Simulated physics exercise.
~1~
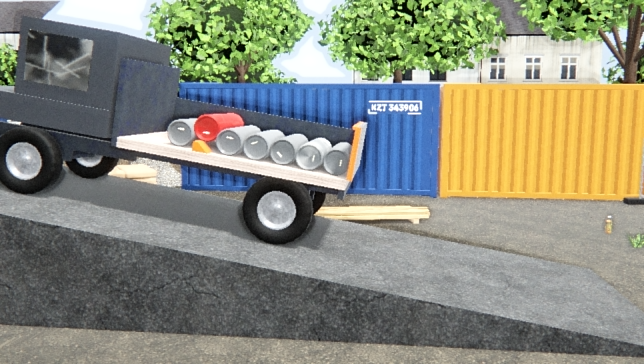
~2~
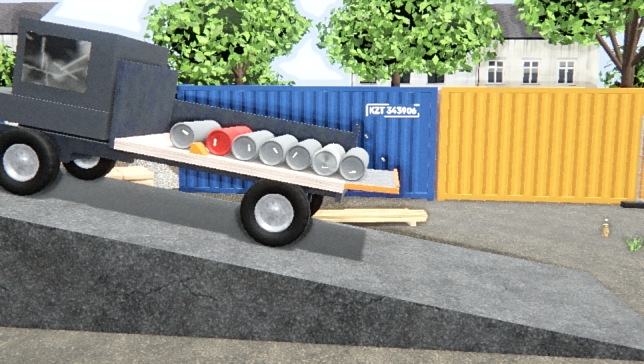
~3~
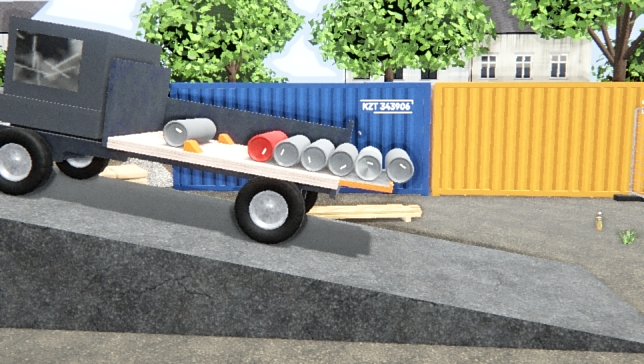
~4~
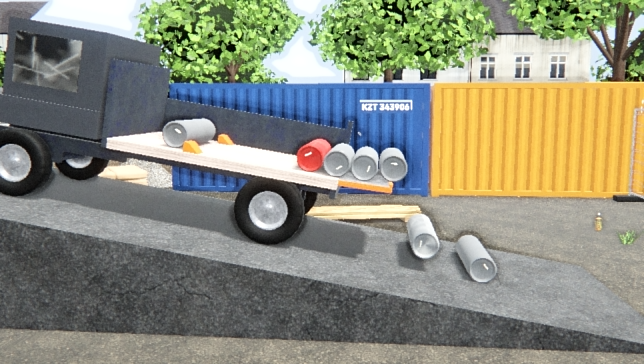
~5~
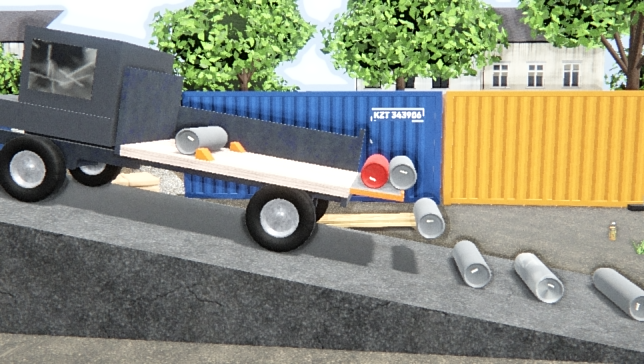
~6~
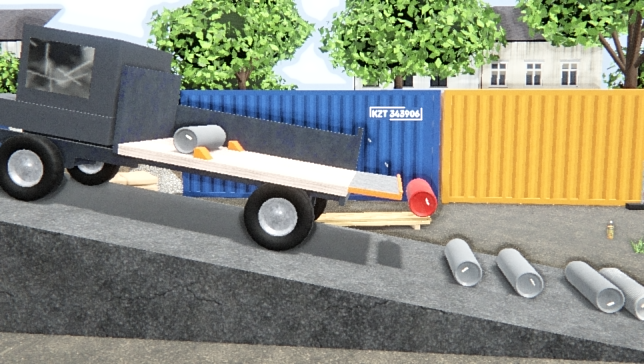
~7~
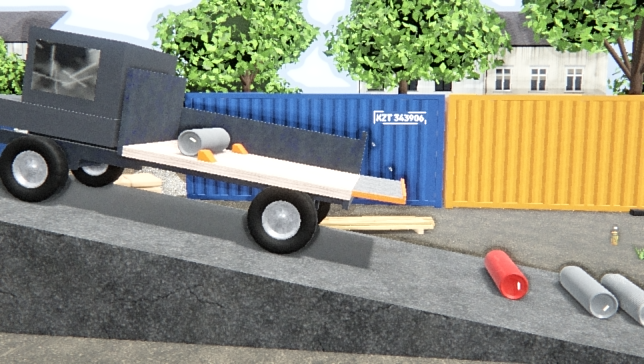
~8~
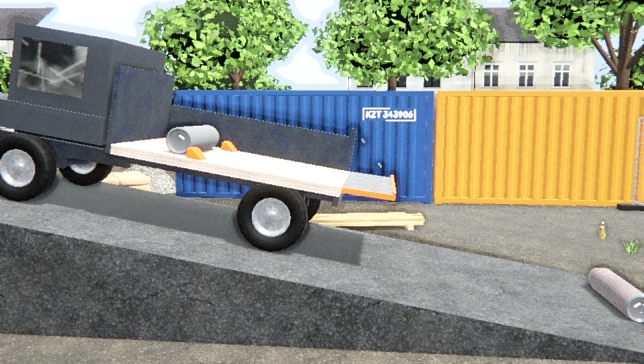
The red cylinder rolls right off the truck's lowered tailgate and down the slope, out of view.
